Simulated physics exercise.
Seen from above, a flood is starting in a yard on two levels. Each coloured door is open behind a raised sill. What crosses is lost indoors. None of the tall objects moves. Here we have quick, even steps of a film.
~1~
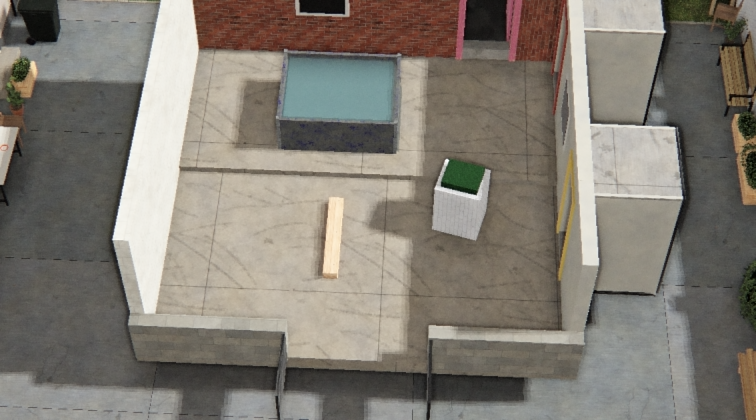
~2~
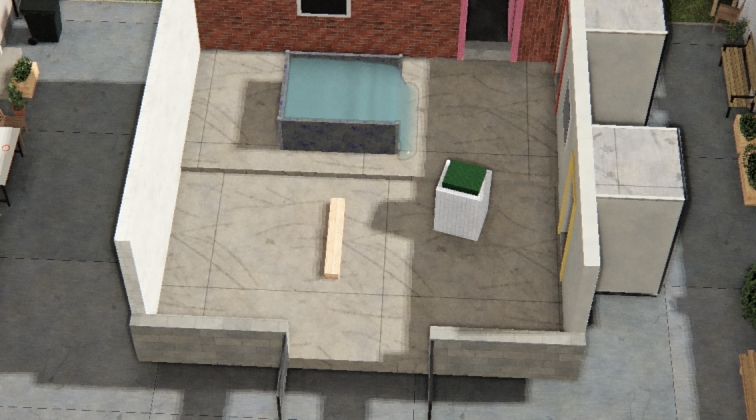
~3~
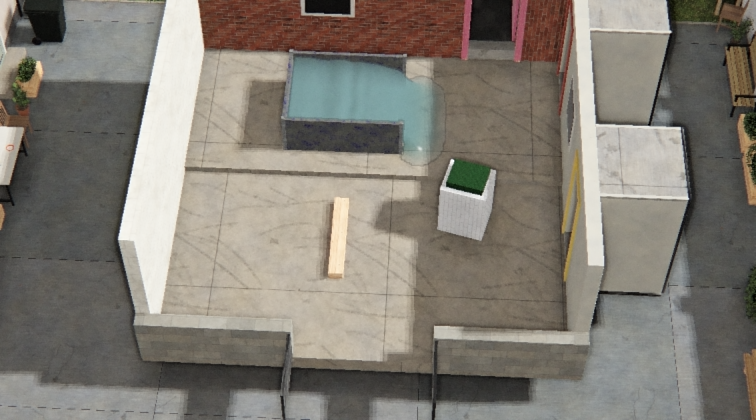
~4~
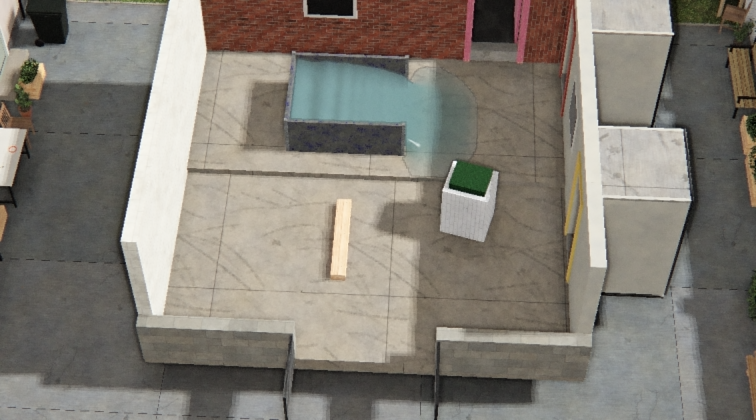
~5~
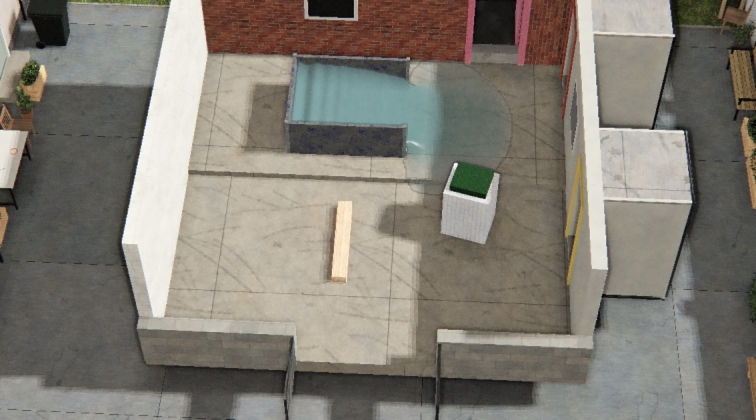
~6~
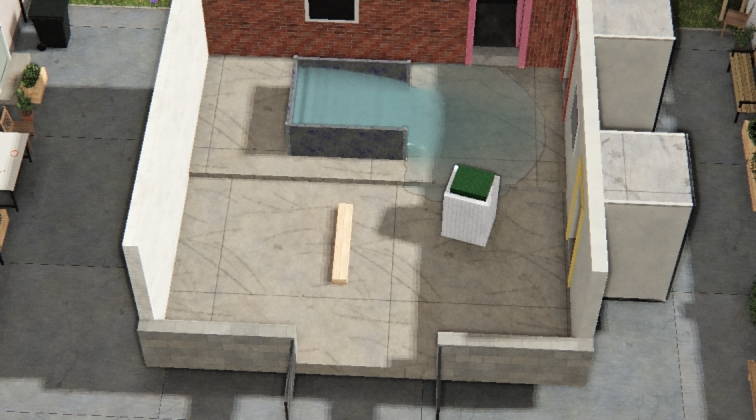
Water pours from the right side of the raised tank and spreads across the yard floor.
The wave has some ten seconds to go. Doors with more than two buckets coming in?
Yellow door: Over two; red door: Over two; pink door: Two or fewer.
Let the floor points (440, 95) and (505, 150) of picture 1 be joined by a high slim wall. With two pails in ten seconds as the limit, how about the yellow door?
The yellow one exceeds the threshold.
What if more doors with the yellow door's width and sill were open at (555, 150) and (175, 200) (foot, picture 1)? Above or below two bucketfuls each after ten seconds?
Taking them in the order asked, one ends up above, the other ends up below.
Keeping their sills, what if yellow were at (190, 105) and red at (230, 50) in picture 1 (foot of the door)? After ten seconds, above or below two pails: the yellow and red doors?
So the yellow door ends up below and the red door ends up below.
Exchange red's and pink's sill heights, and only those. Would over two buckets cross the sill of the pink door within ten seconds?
The pink door is overwhelmed.
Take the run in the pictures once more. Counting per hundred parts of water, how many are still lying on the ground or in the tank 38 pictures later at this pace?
My figure is close to 82 percent.
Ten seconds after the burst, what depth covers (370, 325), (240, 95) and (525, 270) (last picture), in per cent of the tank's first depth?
In order: 8, 4, 8 %.
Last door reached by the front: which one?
It would be the yellow door.
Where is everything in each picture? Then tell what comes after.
The water tank at (340, 90) is whole and still, in the first frame.
Water pours out at (397, 109) and has run to (400, 157), in the second frame.
The front is at (420, 163), out from the gap at (401, 110), in the third frame.
The front is at (446, 173), out from the gap at (403, 113), in the fourth frame.
Water pours out at (404, 116) and has run to (506, 144), in the fifth frame.
Water pours out at (405, 118) and has run to (540, 148), in the sixth frame.
A moment on, water covers 25 % of the floor; the yellow door not reached, the red door over two buckets in, the pink door wet at the sill, nothing in.
Next, water covers 30 % of the floor; the yellow door under two buckets in, the red door far over two buckets in, the pink door wet at the sill, nothing in.
Then, water covers 40 % of the floor; the yellow door over two buckets in, the red door far over two buckets in, the pink door wet at the sill, nothing in.
Later, water covers 65 % of the floor; the yellow door over two buckets in, the red door far over two buckets in, the pink door wet at the sill, nothing in.
In the end, water covers 85 % of the floor; the yellow door over two buckets in, the red door far over two buckets in, the pink door wet at the sill, nothing in.
